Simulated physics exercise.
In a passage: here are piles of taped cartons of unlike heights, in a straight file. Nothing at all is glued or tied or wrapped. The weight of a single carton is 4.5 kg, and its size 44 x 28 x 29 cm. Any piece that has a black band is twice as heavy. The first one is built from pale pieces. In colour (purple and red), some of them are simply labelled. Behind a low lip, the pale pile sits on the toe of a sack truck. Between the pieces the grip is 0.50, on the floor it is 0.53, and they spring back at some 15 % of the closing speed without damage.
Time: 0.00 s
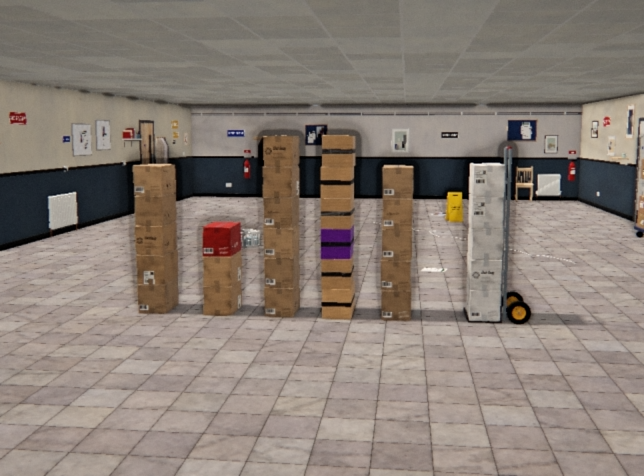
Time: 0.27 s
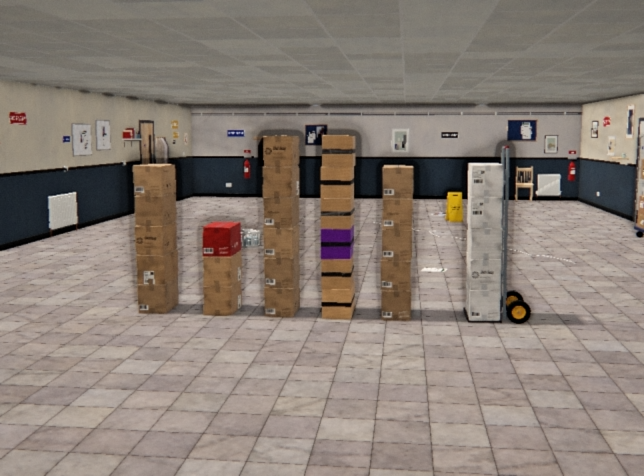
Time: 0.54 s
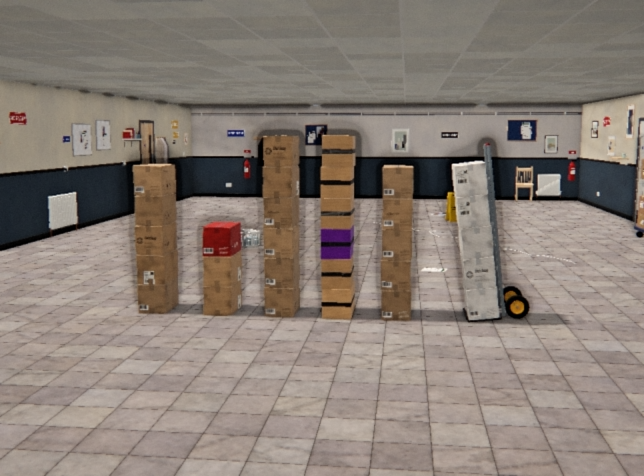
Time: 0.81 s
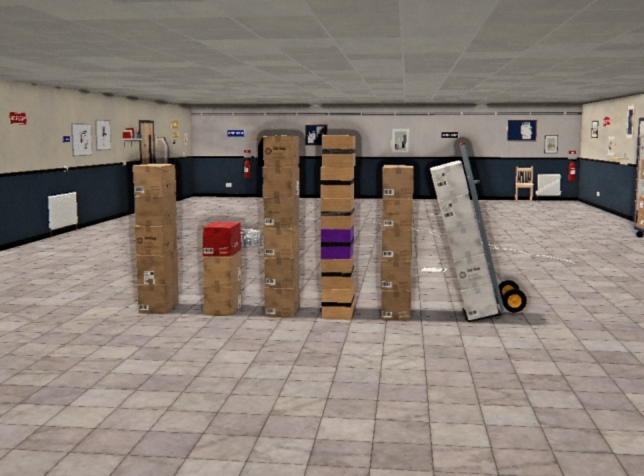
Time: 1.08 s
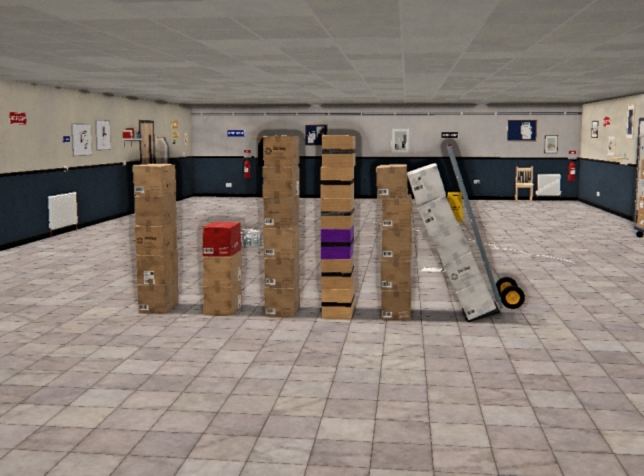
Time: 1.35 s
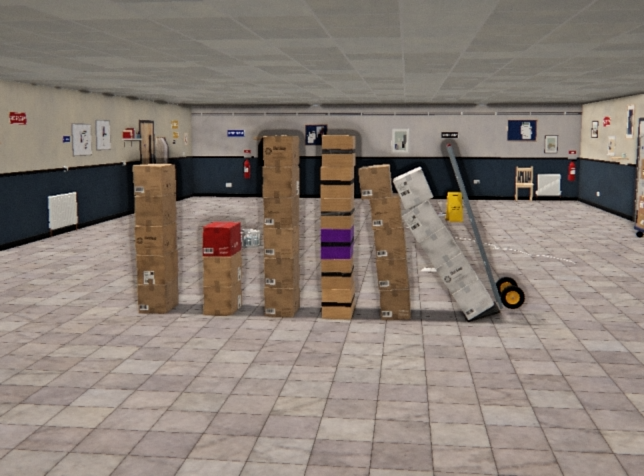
A hand truck carrying a tall stack of pale boxes tilted to the left beside a row of brown stacks, and the pale boxes leaned against the nearest stack, which began tilting left too.
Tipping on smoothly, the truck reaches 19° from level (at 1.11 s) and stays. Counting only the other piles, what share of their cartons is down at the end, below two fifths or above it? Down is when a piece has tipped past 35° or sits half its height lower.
The share is above two fifths.
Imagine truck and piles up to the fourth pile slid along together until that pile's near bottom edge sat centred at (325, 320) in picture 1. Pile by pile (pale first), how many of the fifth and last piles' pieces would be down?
Down per pile: Fifth 3; last 5.
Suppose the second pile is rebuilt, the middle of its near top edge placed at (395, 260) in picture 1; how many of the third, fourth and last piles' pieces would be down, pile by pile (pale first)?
Result: Third pile 0, fourth pile 0, last pile 0.
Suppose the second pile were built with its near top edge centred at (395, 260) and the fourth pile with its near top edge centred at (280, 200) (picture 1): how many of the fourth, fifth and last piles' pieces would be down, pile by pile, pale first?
The tally would be fourth 0, then fifth 0, then last 0.
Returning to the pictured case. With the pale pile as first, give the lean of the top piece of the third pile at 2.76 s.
About 20°.
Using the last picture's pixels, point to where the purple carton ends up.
Near pixel (271, 262).
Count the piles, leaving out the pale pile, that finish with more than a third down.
5.
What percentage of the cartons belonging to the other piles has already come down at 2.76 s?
By that time it is 10 percent.
Around 2.76 s, 5 of the pale pile down; 2 of the 25 other cartons down; purple carton tipped 25°.
Around 3.46 s, 5 of the pale pile down; 20 of the 25 other cartons down; purple carton tipped 54°, 20 cm lower; red carton tipped 33°, 9 cm lower.
Finally (5.0 s), 5 of the pale pile down; 25 of the 25 other cartons down; purple carton tipped 50°, 22 cm lower; red carton tipped 35°, 36 cm lower. That is 100 per cent. Seen by the last camera, middles, purple carton near (271, 262), red carton near (117, 273).
